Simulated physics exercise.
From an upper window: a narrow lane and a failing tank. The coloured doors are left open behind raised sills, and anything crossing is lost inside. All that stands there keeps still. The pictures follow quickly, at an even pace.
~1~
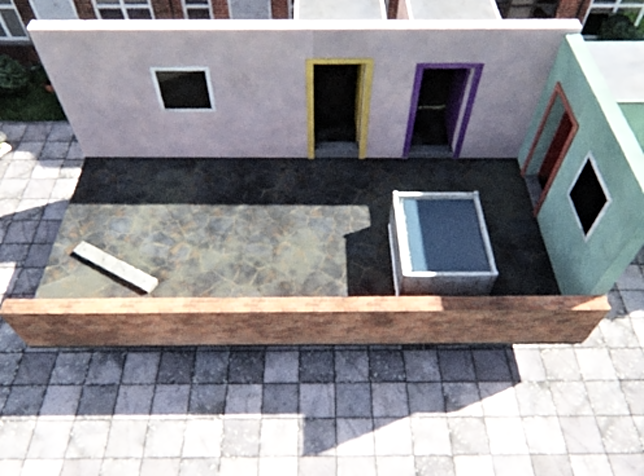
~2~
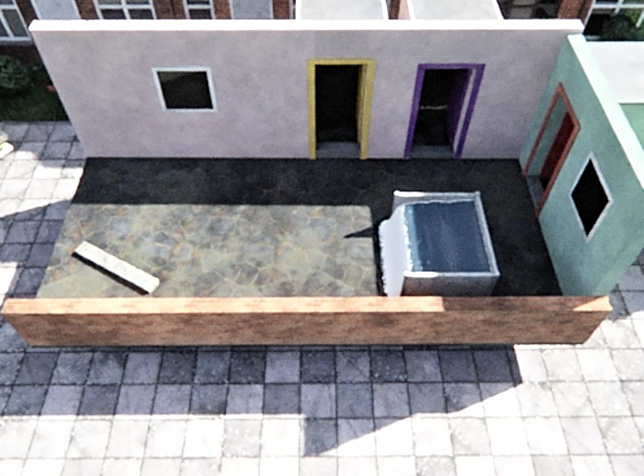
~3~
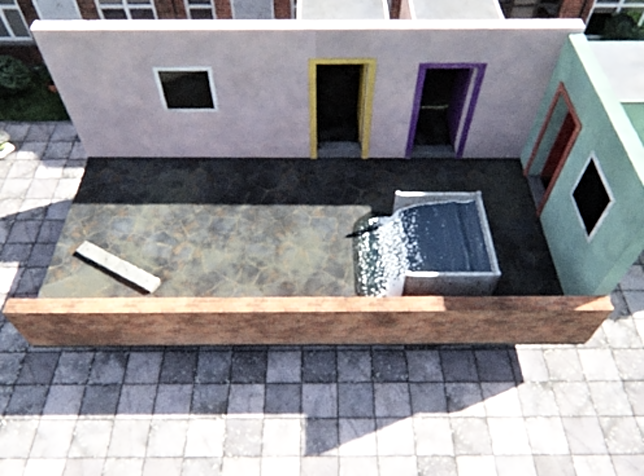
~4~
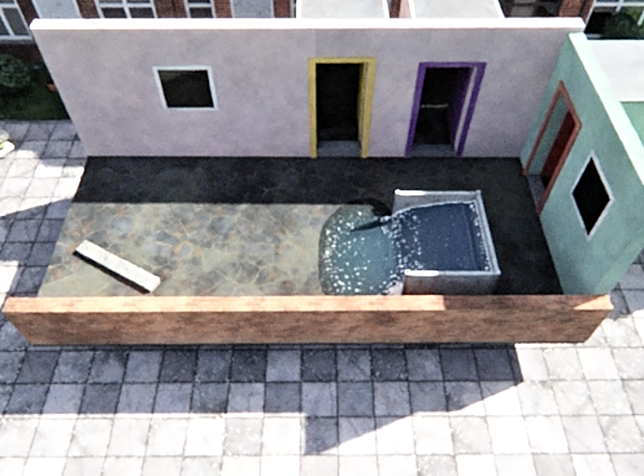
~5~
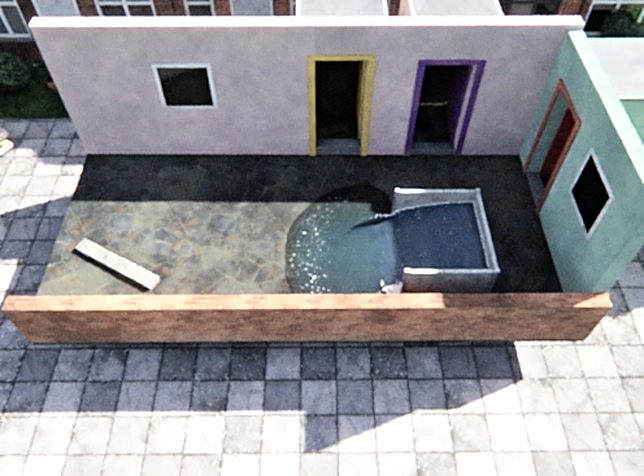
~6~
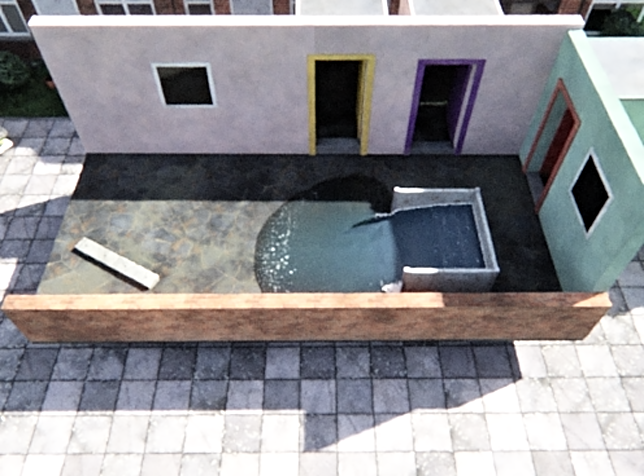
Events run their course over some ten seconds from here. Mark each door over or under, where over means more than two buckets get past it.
Purple door - under; red door - under; yellow door - under.
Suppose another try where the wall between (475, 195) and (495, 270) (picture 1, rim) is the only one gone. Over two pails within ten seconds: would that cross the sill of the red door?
My reading: The red one passes that mark.
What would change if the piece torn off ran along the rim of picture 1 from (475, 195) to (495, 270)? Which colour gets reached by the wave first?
The one in red.
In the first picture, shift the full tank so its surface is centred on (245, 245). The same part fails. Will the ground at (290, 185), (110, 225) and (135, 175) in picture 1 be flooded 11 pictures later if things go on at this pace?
I'd call them still dry, watered and watered, in the order asked.
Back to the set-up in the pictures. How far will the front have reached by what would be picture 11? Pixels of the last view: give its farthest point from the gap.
The wet point farthest out is around (118, 254).
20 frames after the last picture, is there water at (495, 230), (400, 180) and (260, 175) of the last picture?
First spot not wet, second not wet, third soaked.
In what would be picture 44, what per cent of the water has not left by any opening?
My estimate is some 54 percent.
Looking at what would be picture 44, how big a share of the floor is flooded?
That works out to some 70 in a hundred.
A moment on, water covers 45 % of the floor; the purple door not reached, the red door not reached, the yellow door wet at the sill, nothing in.
Next, water covers 65 % of the floor; the purple door not reached, the red door not reached, the yellow door wet at the sill, nothing in.
Then, water covers 70 % of the floor; the purple door not reached, the red door not reached, the yellow door wet at the sill, nothing in.
Later, water covers 70 % of the floor; the purple door wet at the sill, nothing in, the red door not reached, the yellow door wet at the sill, nothing in.
In the end, water covers 70 % of the floor; the purple door wet at the sill, nothing in, the red door not reached, the yellow door wet at the sill, nothing in.
